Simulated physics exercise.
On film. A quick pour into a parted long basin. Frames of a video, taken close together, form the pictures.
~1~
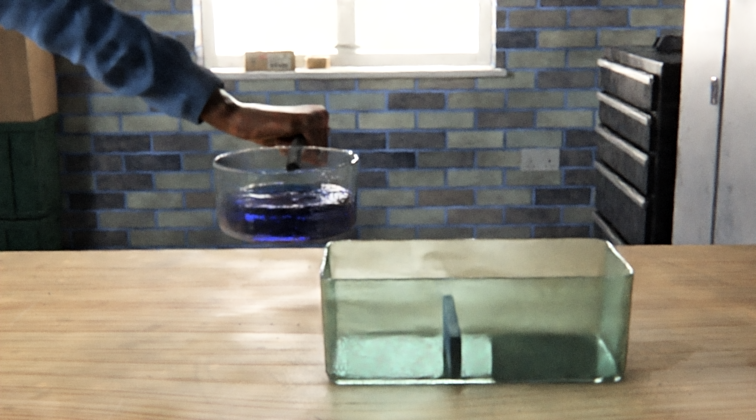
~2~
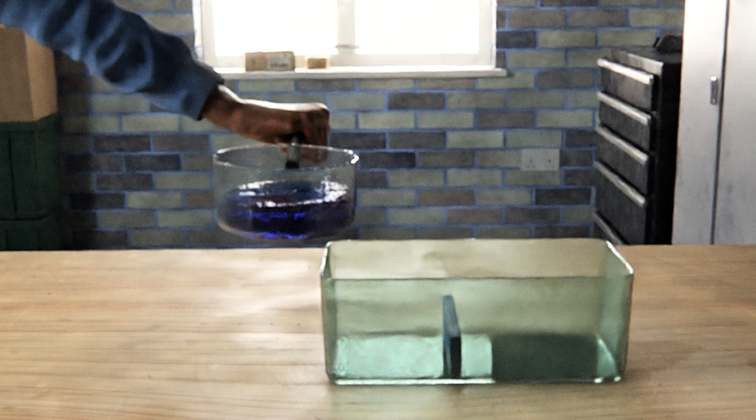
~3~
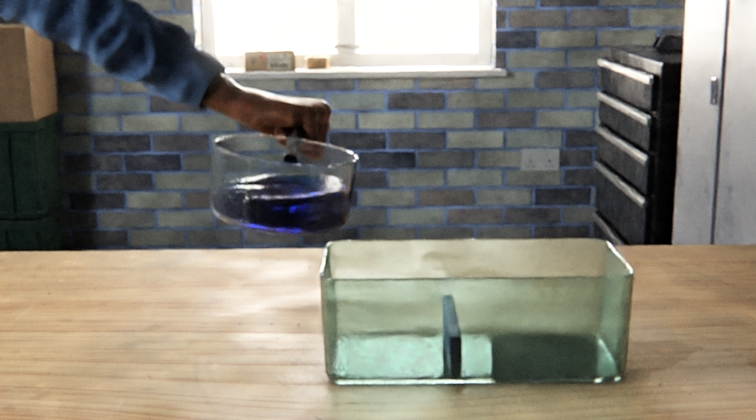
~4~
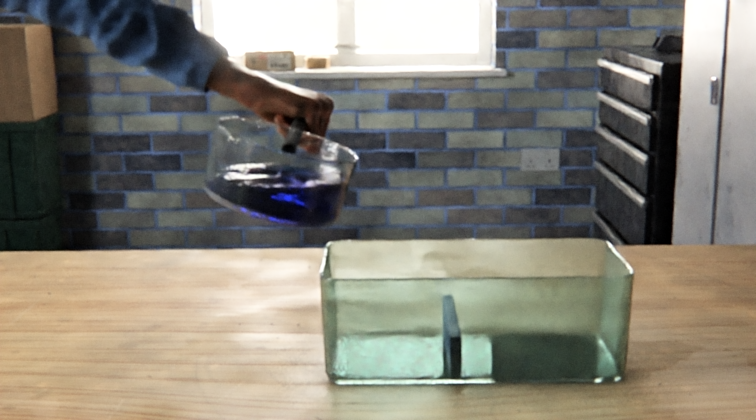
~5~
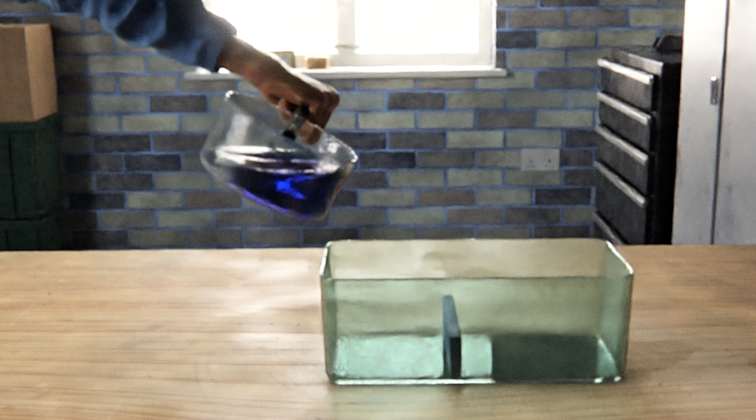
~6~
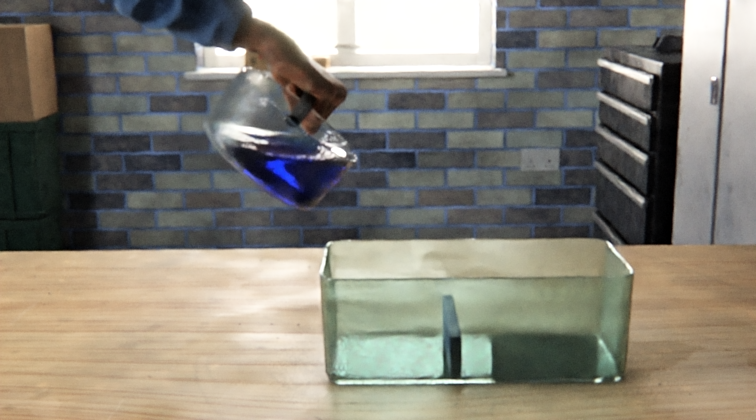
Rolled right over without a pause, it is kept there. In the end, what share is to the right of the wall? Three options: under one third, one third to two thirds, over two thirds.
Answer: One third to two thirds.
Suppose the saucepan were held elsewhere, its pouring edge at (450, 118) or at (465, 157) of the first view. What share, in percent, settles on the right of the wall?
Try one: 85 %; try two: 85 %.
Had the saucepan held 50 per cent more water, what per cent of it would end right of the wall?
It comes to around 60 percent.
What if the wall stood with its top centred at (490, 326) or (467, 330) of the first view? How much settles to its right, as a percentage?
Roughly 5 per cent first and roughly 35 per cent second.
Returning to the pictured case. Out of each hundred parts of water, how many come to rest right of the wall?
That is roughly 55 percent of it.
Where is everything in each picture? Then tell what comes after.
It leans 0°; its right rim is at (357, 160); the water meets the walls at (222, 195) and (354, 194); the long basin's rim runs from (324, 261) to (620, 258); the wall's top is at (452, 315), in the first frame.
It leans 2°; its right rim is at (357, 160); the water meets the walls at (220, 194) and (353, 192), in the second frame.
It leans 8°; its right rim is at (356, 160); the water meets the walls at (216, 188) and (350, 184), in the third frame.
It leans 16°; its right rim is at (356, 161); the water meets the walls at (210, 173) and (348, 175), in the fourth frame.
It leans 28°; its right rim is at (355, 161); the water meets the walls at (207, 150) and (348, 165), in the fifth frame.
It leans 41°; its right rim is at (355, 161); the water meets the walls at (212, 126) and (352, 156), in the sixth frame.
A moment on, the saucepan is tipped on its side and 41 per cent is still to pour, 5 is left of the wall and 0 right of it.
Next, the saucepan is tipped on its side and 11 per cent is still to pour, 22 is left of the wall and 52 right of it.
Then the saucepan is tipped on its side and 3 per cent is still to pour, 36 is left of the wall and 52 right of it.
Later the saucepan is tipped on its side and 1 per cent is still to pour, 43 is left of the wall and 53 right of it.
Finally, 44 per cent lies left of the wall, 53 right of it and 3 outside.
